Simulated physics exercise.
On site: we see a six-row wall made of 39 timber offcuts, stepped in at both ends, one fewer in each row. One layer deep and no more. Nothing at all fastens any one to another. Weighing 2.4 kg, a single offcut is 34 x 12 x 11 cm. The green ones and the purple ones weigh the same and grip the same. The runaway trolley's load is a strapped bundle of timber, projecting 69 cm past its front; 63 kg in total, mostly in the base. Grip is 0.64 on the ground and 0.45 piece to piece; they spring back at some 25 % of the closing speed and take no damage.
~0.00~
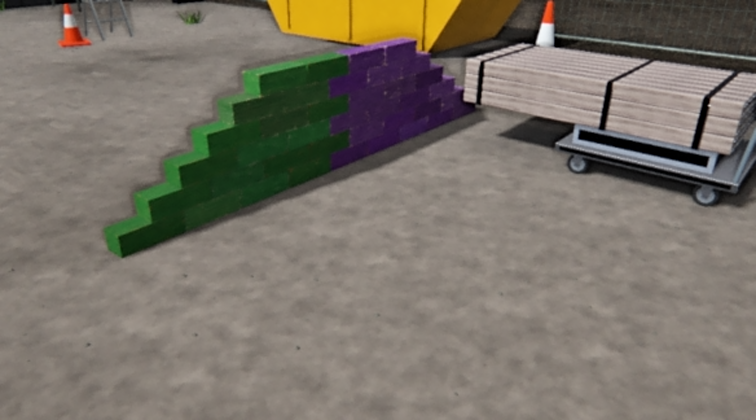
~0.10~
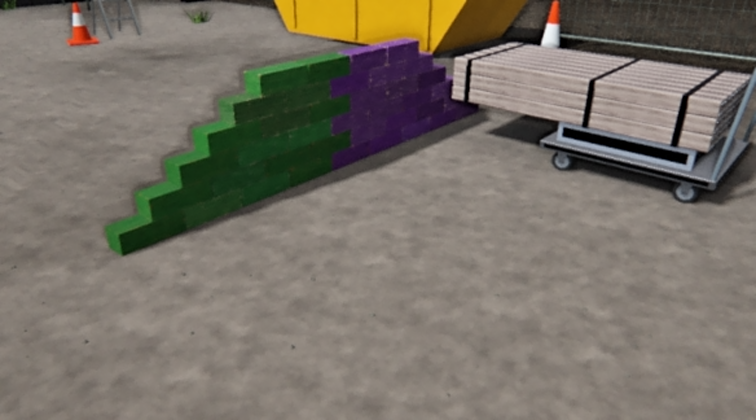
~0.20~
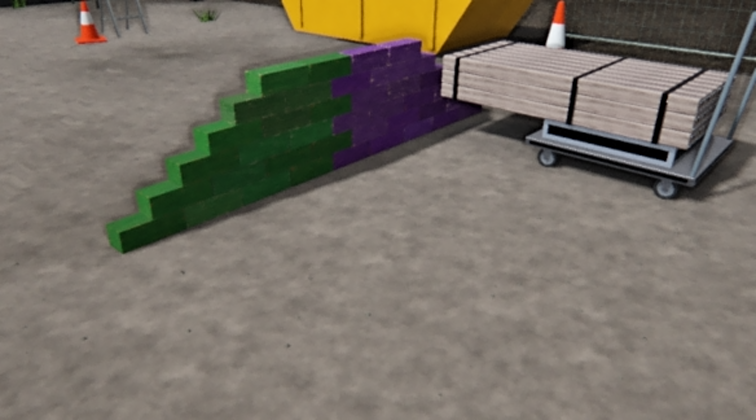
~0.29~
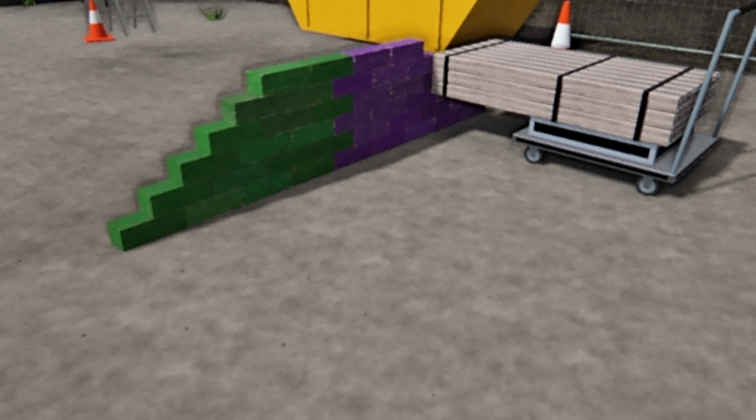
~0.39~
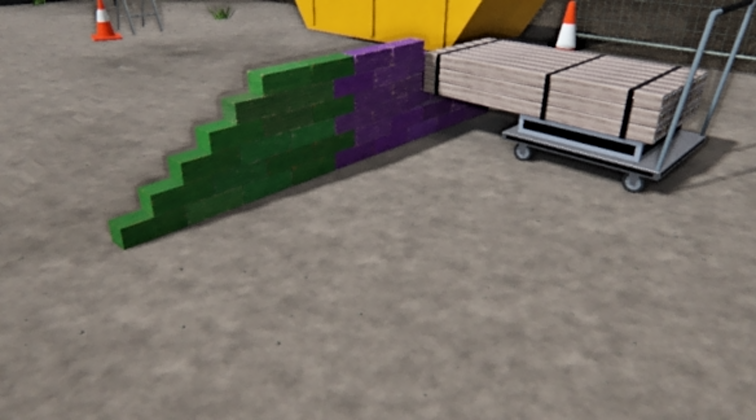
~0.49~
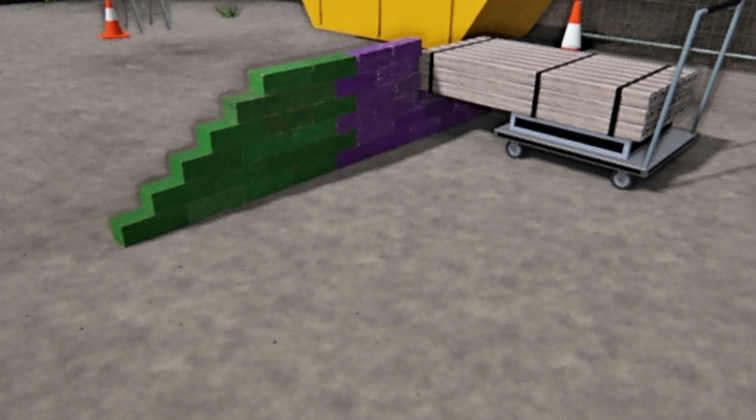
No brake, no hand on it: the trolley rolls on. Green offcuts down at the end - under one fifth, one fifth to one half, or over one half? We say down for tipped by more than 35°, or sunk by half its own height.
Under one fifth.
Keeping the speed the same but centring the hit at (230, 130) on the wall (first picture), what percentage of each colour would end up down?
Then purple ends 10 per cent down and green 80 per cent.
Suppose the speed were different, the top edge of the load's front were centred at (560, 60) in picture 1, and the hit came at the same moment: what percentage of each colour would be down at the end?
You'd end up with purple at 50 per cent down and green at 0 per cent.
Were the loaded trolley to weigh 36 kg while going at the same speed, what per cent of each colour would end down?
You'd get purple at 50 and green at 0 per cent down.
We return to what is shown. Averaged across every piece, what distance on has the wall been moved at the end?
It works out to near 10 cm.
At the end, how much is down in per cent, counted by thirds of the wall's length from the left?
The thirds come out at 0 on the left, 10 in the middle and 70 on the right, in per cent.
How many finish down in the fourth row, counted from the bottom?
Exactly 2 finish down.
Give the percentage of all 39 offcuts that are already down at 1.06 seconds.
25 %.
Around 0.60 s, load 24 cm past the wall's line, still rolling; none of the 18 green offcuts down (1 of 39 in all colours); top green offcut unmoved; top purple offcut tipped 11°.
Around 0.80 s, load 38 cm past the wall's line, still rolling; none of the 18 green offcuts down (9 of 39 in all colours); top green offcut unmoved; top purple offcut tipped 38°.
Around 1.06 s, load 56 cm past the wall's line, still rolling; none of the 18 green offcuts down (9 of 39 in all colours); top green offcut unmoved; top purple offcut tipped 64°, 28 cm lower.
Around 1.52 s, load 83 cm past the wall's line, still rolling; none of the 18 green offcuts down (9 of 39 in all colours); top green offcut unmoved; top purple offcut on its side.
Finally (2.5 s), load 97 cm past the wall's line, still rolling; none of the 18 green offcuts down (10 of 39 in all colours); top green offcut unmoved; top purple offcut on its side. That is 0 per cent. Seen by the last camera, middles, top green offcut near (282, 78), top purple offcut near (269, 131).
